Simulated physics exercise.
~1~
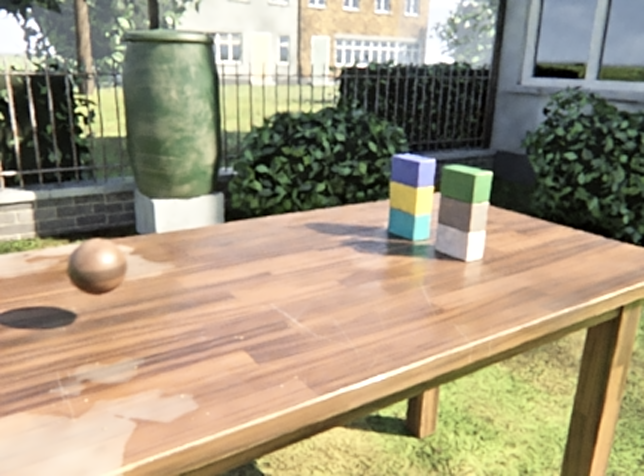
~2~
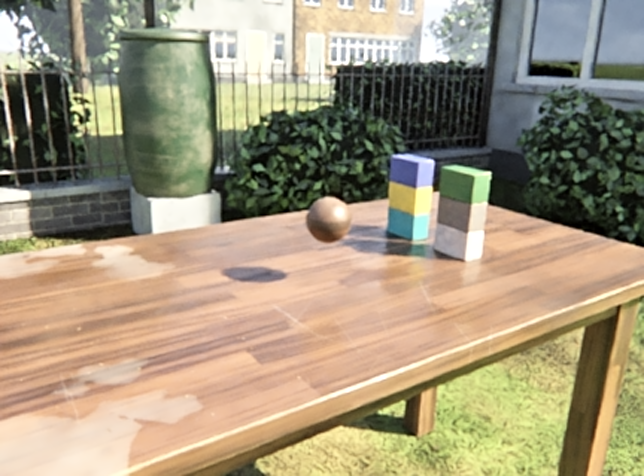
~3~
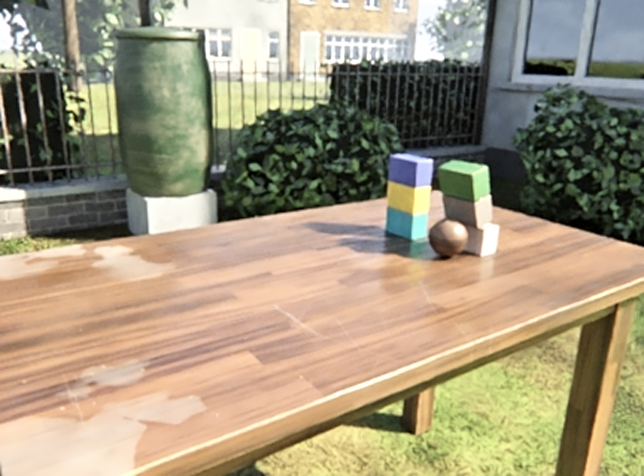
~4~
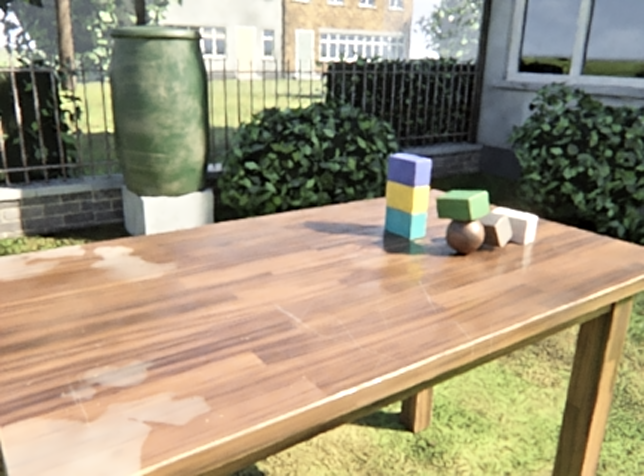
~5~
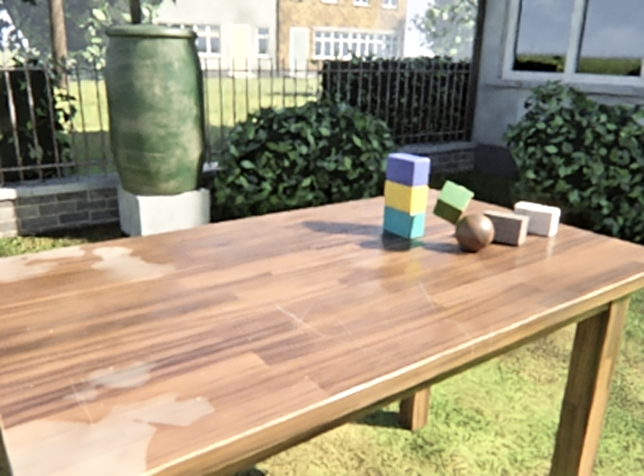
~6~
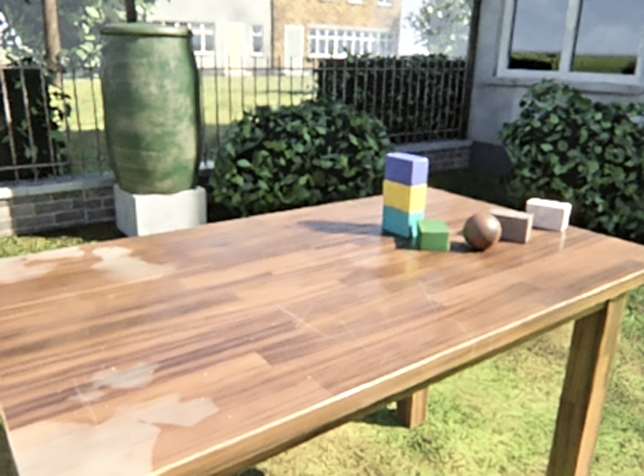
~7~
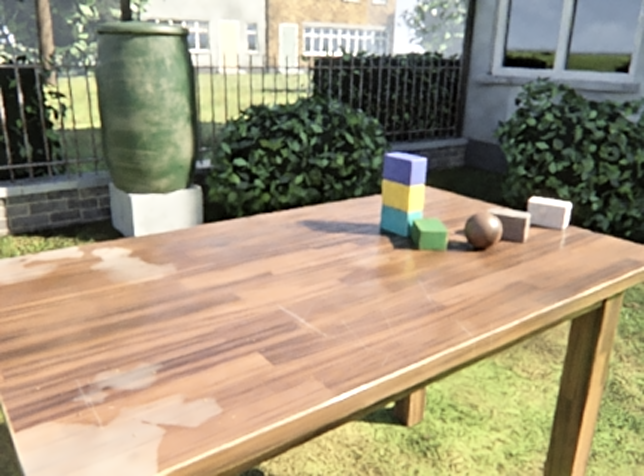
Brown ball flying right over a wooden garden table, knocking apart one block stack and leaving the blue-topped stack beside it standing.
